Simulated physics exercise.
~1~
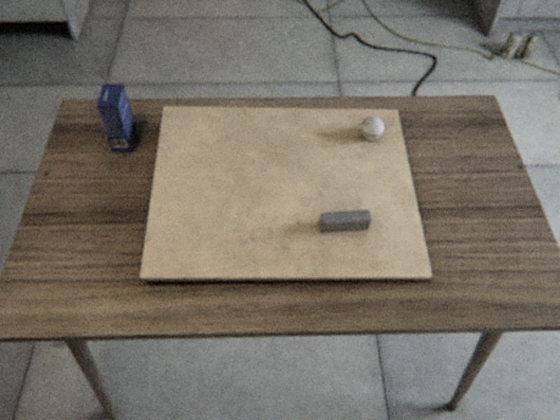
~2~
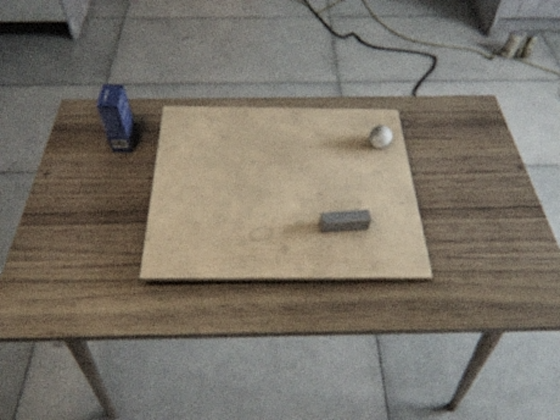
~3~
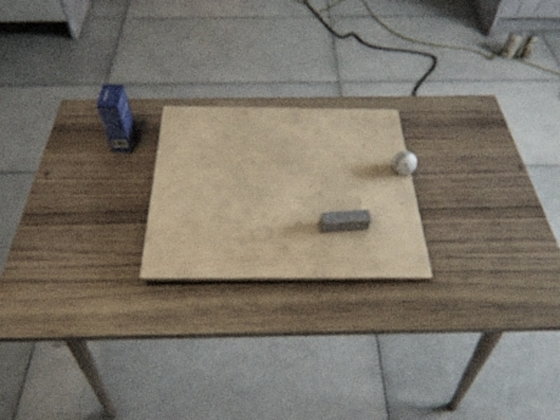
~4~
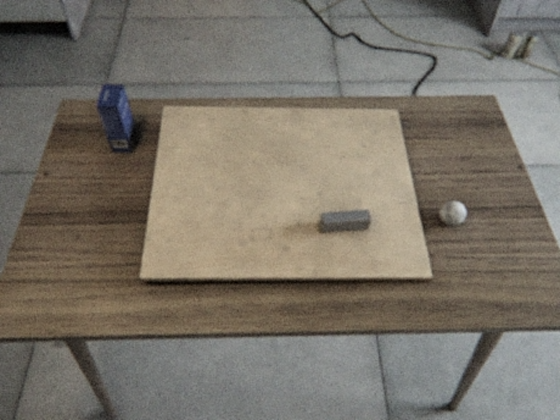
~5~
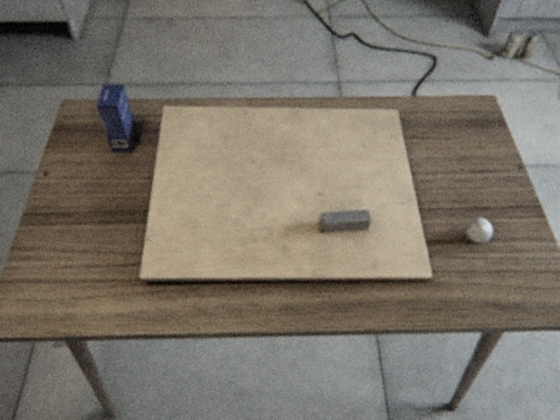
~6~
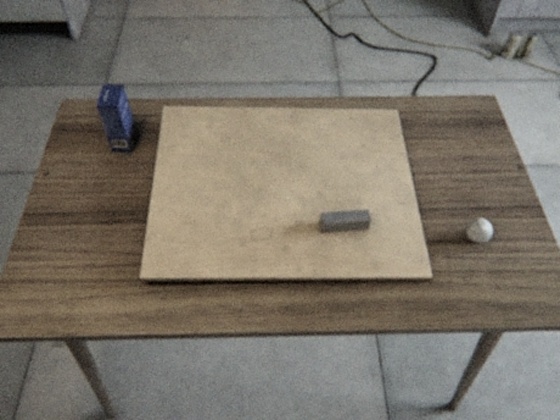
White ball rolling across a tan board past a grey block, dropping off its right edge and stopping on the wooden table.
